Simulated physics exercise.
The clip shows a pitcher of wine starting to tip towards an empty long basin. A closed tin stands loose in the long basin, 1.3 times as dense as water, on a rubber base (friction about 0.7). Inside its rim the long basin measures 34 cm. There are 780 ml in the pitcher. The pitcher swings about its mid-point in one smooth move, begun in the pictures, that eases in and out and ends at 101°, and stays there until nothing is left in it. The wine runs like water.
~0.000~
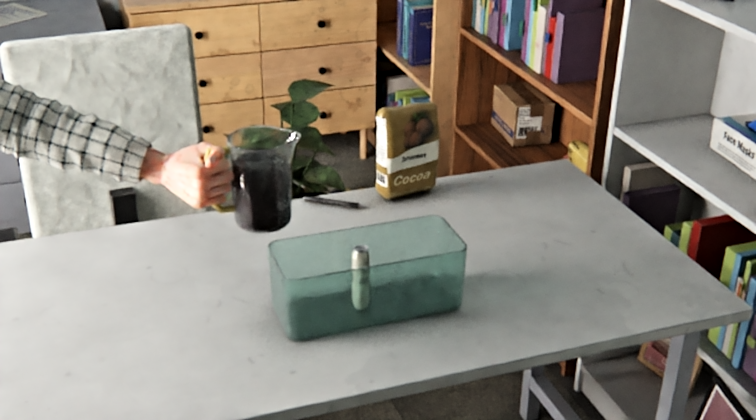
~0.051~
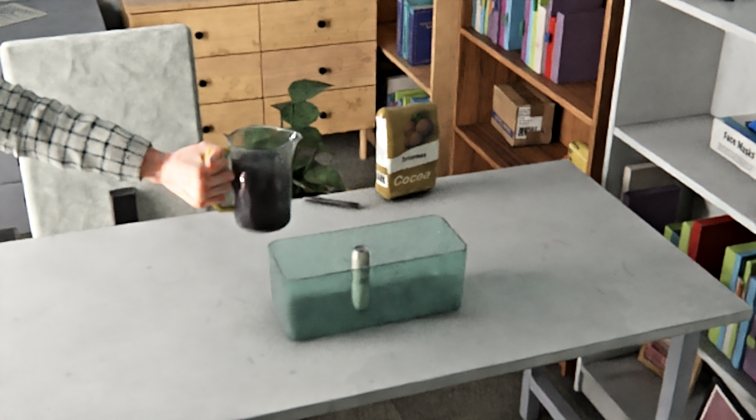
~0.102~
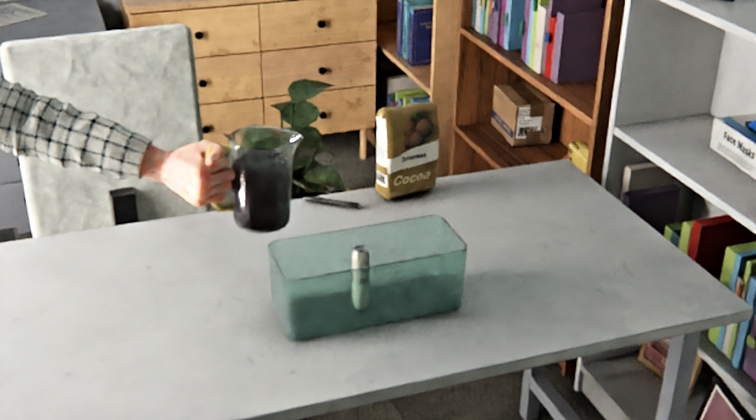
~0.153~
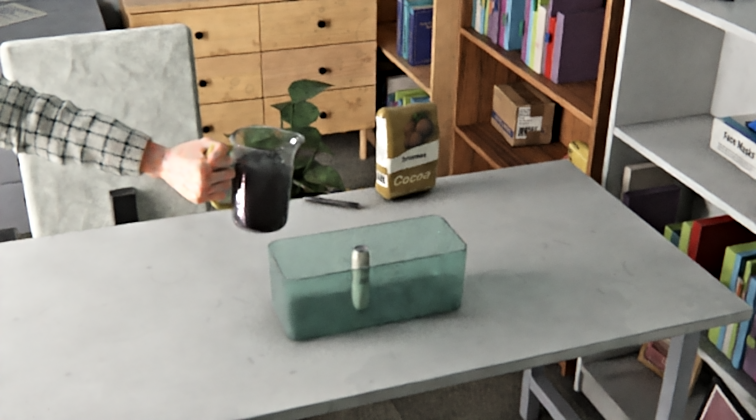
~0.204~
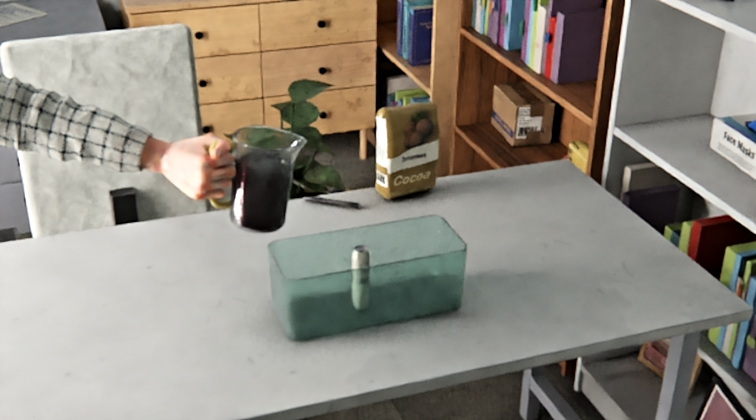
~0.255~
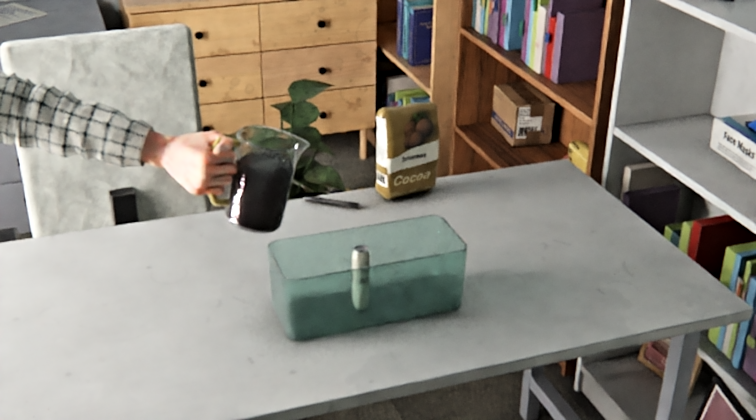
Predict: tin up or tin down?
The tin goes over.
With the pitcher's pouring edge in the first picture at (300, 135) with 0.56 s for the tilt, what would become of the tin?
Then it topples.
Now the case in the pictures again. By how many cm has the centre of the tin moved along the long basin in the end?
About 9.5 cm.
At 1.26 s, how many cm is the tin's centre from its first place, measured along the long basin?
About 9 cm.
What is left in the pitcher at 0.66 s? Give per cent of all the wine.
Near 94 in a hundred.
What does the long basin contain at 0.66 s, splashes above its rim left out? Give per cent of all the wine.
Some 0 per cent.
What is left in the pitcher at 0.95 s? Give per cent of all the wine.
Some 48 per cent.
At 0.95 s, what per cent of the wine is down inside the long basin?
Some 30 per cent.
By 0.66 s the tilt is 66° and 93 per cent is still to pour; the tin stands where it began.
By 0.95 s the tilt is 97° and 48 per cent is still to pour; the tin leans 4°.
By 1.26 s the tilt is 101° and 9 per cent is still to pour; the tin lies on its side.
By 1.59 s the tilt is 101° and 1 per cent is still to pour; the tin lies on its side.
At rest the tin lies on its side.
